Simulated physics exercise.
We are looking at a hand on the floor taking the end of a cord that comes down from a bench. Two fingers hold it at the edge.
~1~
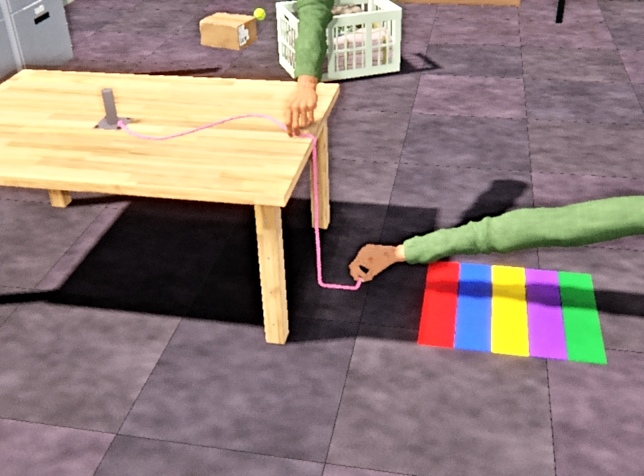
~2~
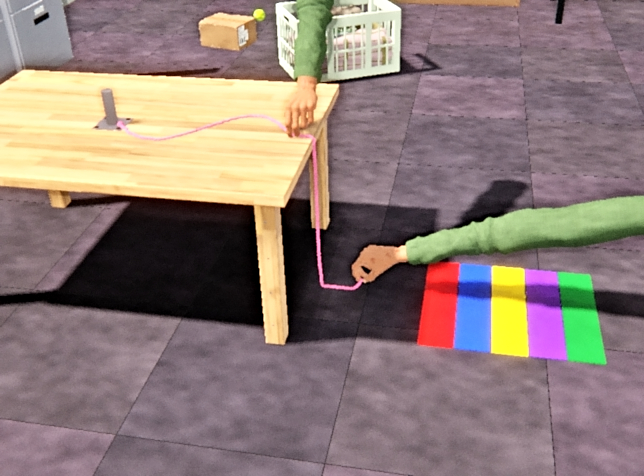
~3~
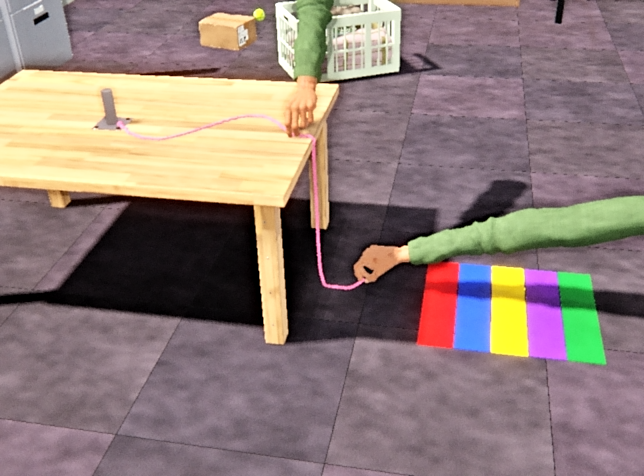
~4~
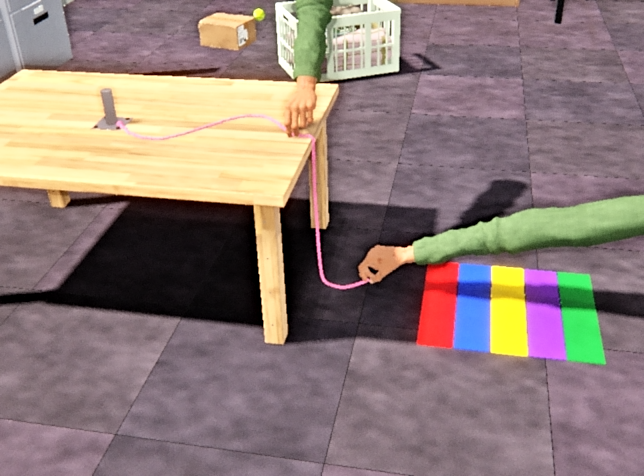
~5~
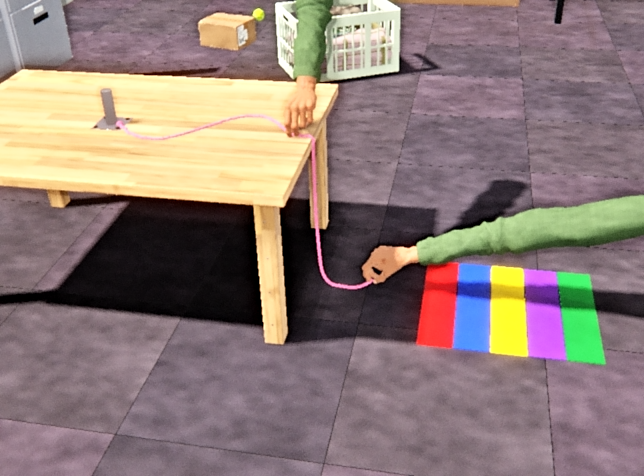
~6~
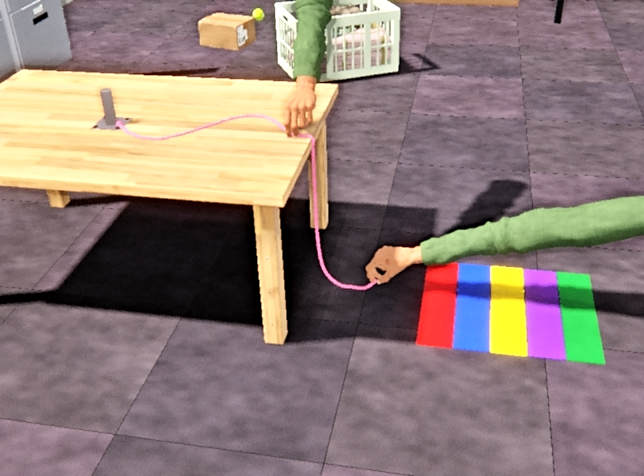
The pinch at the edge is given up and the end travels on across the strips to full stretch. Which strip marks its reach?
Over purple.
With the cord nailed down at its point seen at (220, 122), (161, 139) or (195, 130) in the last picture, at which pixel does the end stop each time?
About (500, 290), (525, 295) and (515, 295).
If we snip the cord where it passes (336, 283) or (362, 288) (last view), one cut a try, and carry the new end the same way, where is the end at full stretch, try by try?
Try by try, around (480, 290) and (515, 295).
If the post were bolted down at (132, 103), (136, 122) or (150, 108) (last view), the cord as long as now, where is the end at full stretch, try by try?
About (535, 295), (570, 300) and (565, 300).
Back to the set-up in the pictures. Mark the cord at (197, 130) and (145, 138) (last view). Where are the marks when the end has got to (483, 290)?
They go to (223, 127) and to (170, 125).
Soon after, end near (483, 290); over blue.
Then, end near (521, 294); over yellow.
At full stretch, end near (542, 296); over purple. The end stops over the purple strip.
